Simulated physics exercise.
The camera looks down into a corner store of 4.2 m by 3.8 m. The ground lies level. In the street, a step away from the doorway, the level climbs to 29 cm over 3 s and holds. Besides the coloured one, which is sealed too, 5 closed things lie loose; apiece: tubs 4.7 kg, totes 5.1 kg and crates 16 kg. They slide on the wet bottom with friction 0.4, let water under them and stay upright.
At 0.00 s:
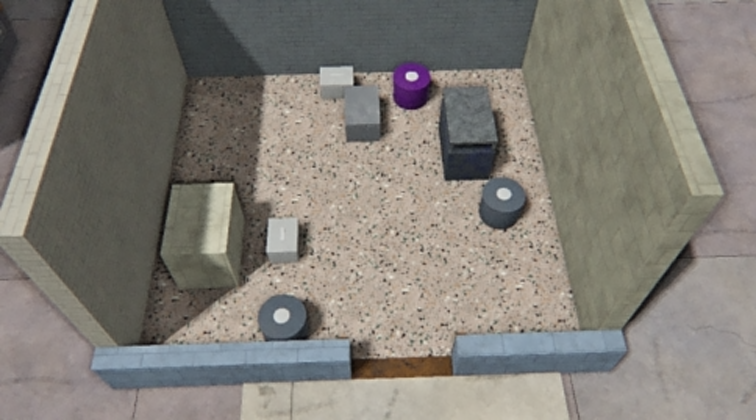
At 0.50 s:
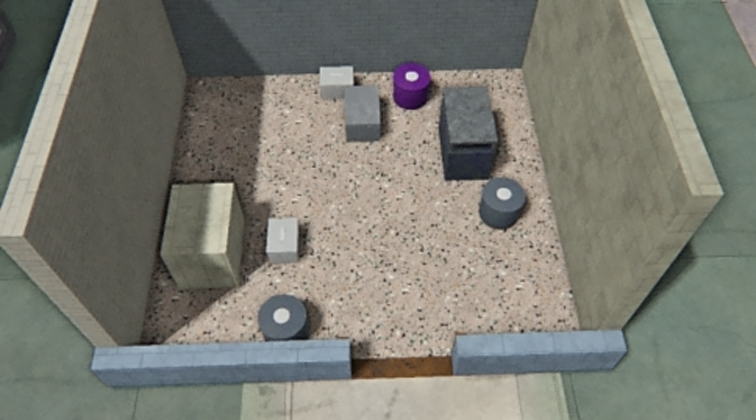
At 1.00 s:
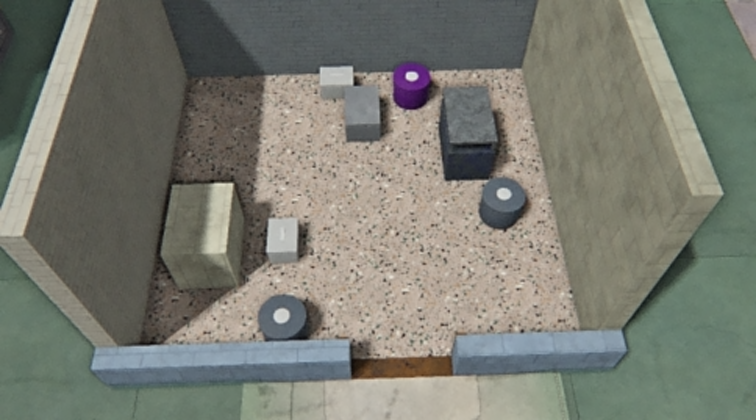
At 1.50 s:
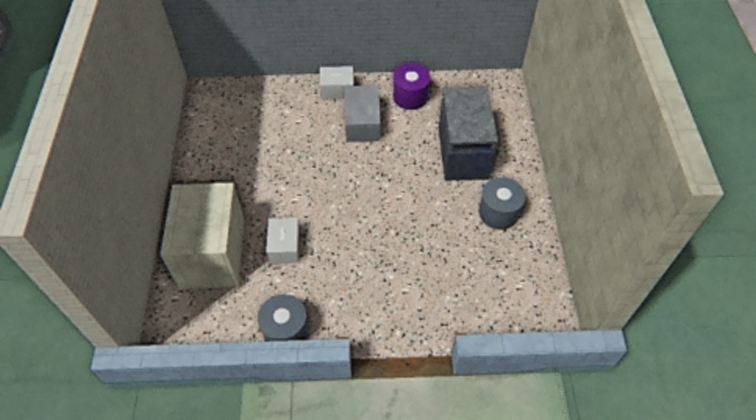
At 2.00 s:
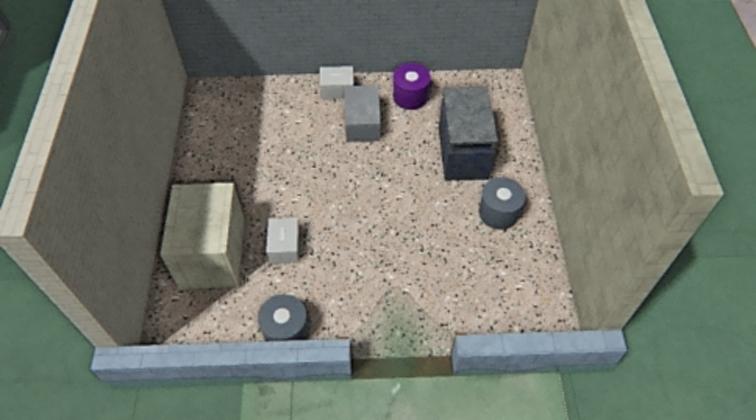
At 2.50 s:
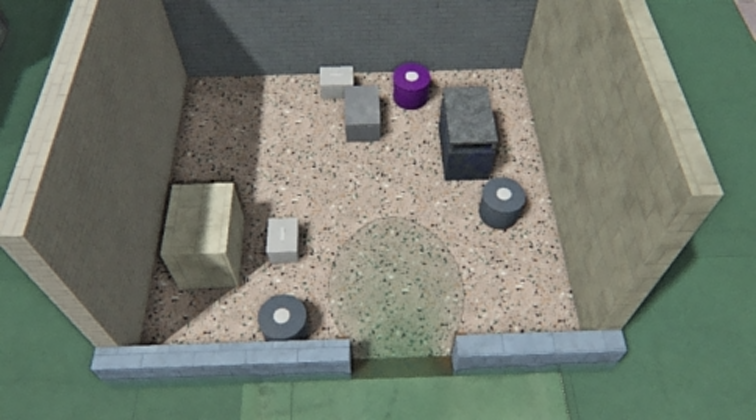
In a walled store, greenish water spreads in through the doorway while the containers stay still.
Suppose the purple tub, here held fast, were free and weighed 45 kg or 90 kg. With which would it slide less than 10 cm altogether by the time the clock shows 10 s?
Verdict: The lower weight is enough.
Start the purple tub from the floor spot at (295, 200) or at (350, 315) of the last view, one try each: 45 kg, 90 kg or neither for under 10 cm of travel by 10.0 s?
In that order: Either load holds; either load holds.
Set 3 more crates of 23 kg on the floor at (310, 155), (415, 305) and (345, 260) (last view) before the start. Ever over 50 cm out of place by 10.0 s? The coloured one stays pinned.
In that order: Past it, past it, over.
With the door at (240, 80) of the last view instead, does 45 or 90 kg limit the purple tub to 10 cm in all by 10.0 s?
Then the lower weight is enough.
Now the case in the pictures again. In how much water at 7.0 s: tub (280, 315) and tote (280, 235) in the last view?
Roughly 2 and 8 cm.
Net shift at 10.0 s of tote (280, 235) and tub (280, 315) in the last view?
In that order: 80 cm, 40 cm.
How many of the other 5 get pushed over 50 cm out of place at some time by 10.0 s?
I count 4.
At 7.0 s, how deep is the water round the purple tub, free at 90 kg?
About 13 cm.
After 3.5 s the purple tub would be 0 cm from its start with 45 kg and 0 cm from its start with 90 kg; 0 cm of water round it then.
After 4.5 s the purple tub would be 0 cm from its start with 45 kg and 0 cm from its start with 90 kg; 6 cm of water round it then.
After 7.0 s the purple tub would be 0 cm from its start with 45 kg and 0 cm from its start with 90 kg; 13 cm of water round it then.
After 10.0 s the purple tub would be 0 cm from its start with 45 kg and 0 cm from its start with 90 kg; 15 cm of water round it then.
